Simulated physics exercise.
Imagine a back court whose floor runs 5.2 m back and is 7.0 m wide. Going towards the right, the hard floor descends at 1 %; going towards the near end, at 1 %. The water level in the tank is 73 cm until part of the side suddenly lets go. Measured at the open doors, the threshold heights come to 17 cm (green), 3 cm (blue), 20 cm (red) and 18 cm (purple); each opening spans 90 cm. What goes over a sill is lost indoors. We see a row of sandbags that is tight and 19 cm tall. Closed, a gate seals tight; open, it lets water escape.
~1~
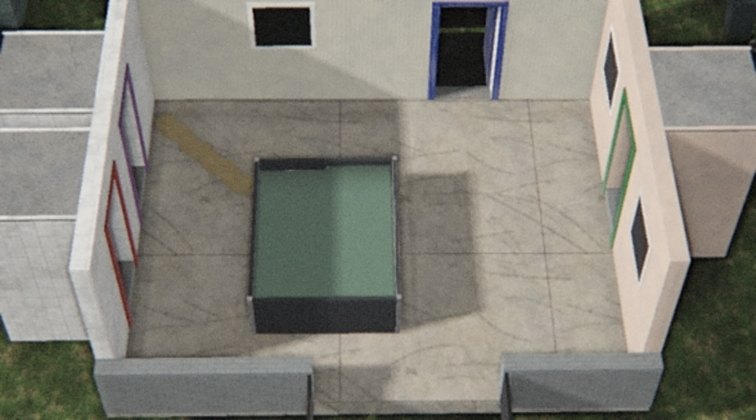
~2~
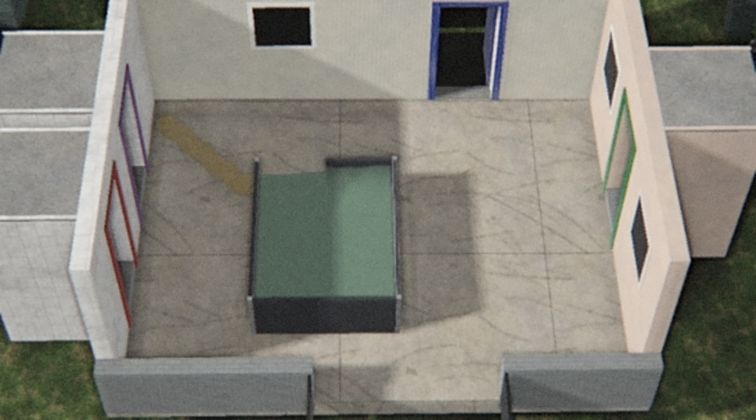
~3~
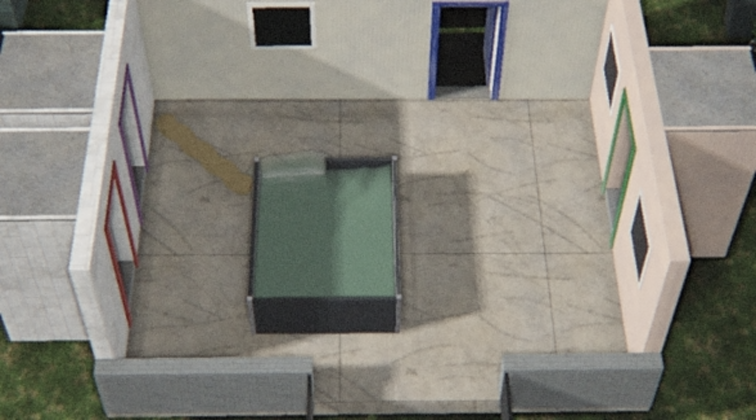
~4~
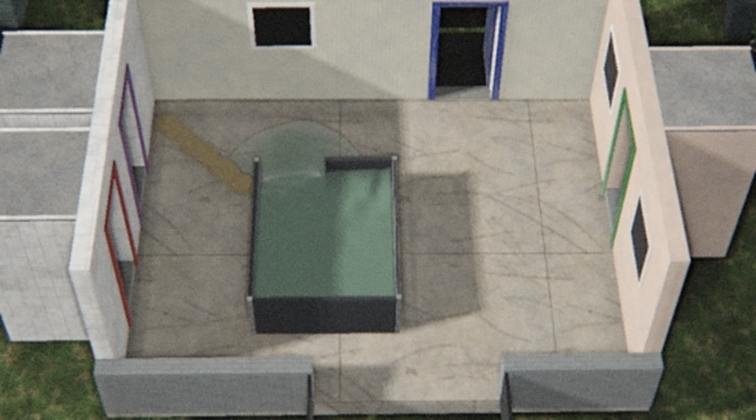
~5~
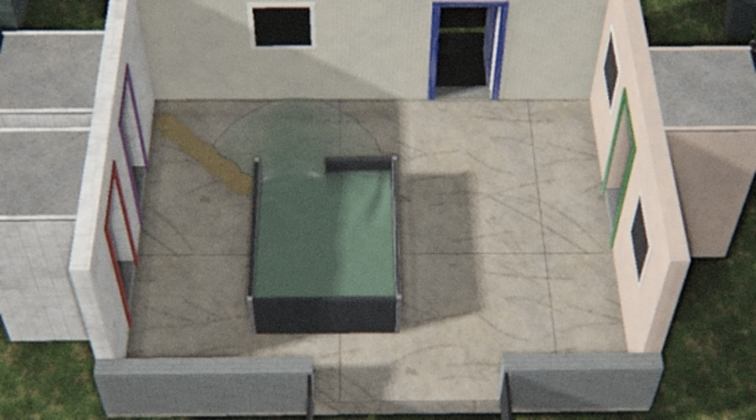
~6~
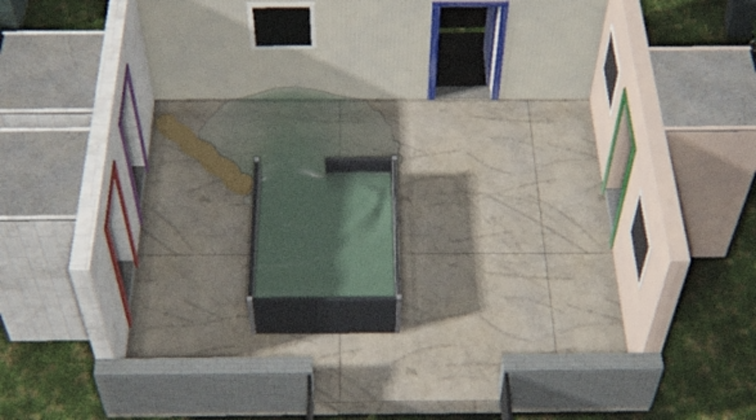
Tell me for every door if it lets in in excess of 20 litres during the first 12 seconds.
Green door: Limit unbroken. Blue door: Limit broken. Red door: Limit unbroken. Purple door: Limit unbroken.
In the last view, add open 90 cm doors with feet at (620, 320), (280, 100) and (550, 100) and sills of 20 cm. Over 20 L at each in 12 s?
Taking them in order, the first gets too little, the second enough and the third too little.
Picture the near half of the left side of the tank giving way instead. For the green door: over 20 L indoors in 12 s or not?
Note: Green door, short of the limit.
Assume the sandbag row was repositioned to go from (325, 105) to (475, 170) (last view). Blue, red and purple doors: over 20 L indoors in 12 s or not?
Then the blue door is short of it, the red door short of it, the purple door short of it.
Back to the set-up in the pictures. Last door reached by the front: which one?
The green door.
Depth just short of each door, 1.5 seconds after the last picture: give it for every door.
Centimetres: Green 0 / blue 7 / red 0 / purple 4.
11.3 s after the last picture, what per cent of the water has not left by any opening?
About 86 per cent.
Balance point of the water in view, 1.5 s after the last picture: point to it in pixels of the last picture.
It lies at roughly (310, 207) in pixels.
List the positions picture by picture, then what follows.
The first frame shows the tank at (325, 230) is whole and still, 73 cm deep.
In the second frame, water pours out on the tank's far side and has run 0.6 m, to a hidden place; typically 6 cm deep outside, 73 cm at the tank's back.
In the third frame, the front is at (325, 157), 0.9 m from the gap on the tank's far side; 0.8 m2 of floor is under water; 73 cm left at the back of the tank.
In the fourth frame, the front is at (314, 125), 1.4 m from the gap on the tank's far side; 2.0 m2 of floor is under water; 73 cm left at the back of the tank.
In the fifth frame, water pours out on the tank's far side and has run 1.9 m, to (310, 99); typically 6 cm deep outside, 73 cm at the tank's back.
In the sixth frame, water pours out on the tank's far side and has run 2.1 m, to (356, 99); typically 6 cm deep outside, 72 cm at the tank's back.
Then, 0.7 s after the last picture water covers 15 % of the floor and is deepest (42 cm) near (280, 108); green door not reached, blue door 3 cm at the sill, 0 L in, red door not reached, purple door not reached.
Then, 1.5 s after the last picture water covers 30 % of the floor and is deepest (50 cm) near (156, 100); green door not reached, blue door 7 cm at the sill, 1 L in, red door not reached, purple door 4 cm at the sill, 0 L in.
Then, 2.8 s after the last picture water covers 60 % of the floor and is deepest (32 cm) near (198, 134); green door 12 cm at the sill, 0 L in, blue door 6 cm at the sill, 9 L in, red door 3 cm at the sill, 0 L in, purple door 7 cm at the sill, 0 L in.
Then, 6.3 s after the last picture water covers 80 % of the floor and is deepest (26 cm) near (626, 383); green door 13 cm at the sill, 0 L in, blue door 7 cm at the sill, 33 L in, red door 5 cm at the sill, 0 L in, purple door 1 cm at the sill, 0 L in.
Then, 11.3 s after the last picture water covers 95 % of the floor and is deepest (18 cm) near (626, 383); green door 11 cm at the sill, 0 L in, blue door 5 cm at the sill, 59 L in, red door 3 cm at the sill, 0 L in, purple door 2 cm at the sill, 0 L in.
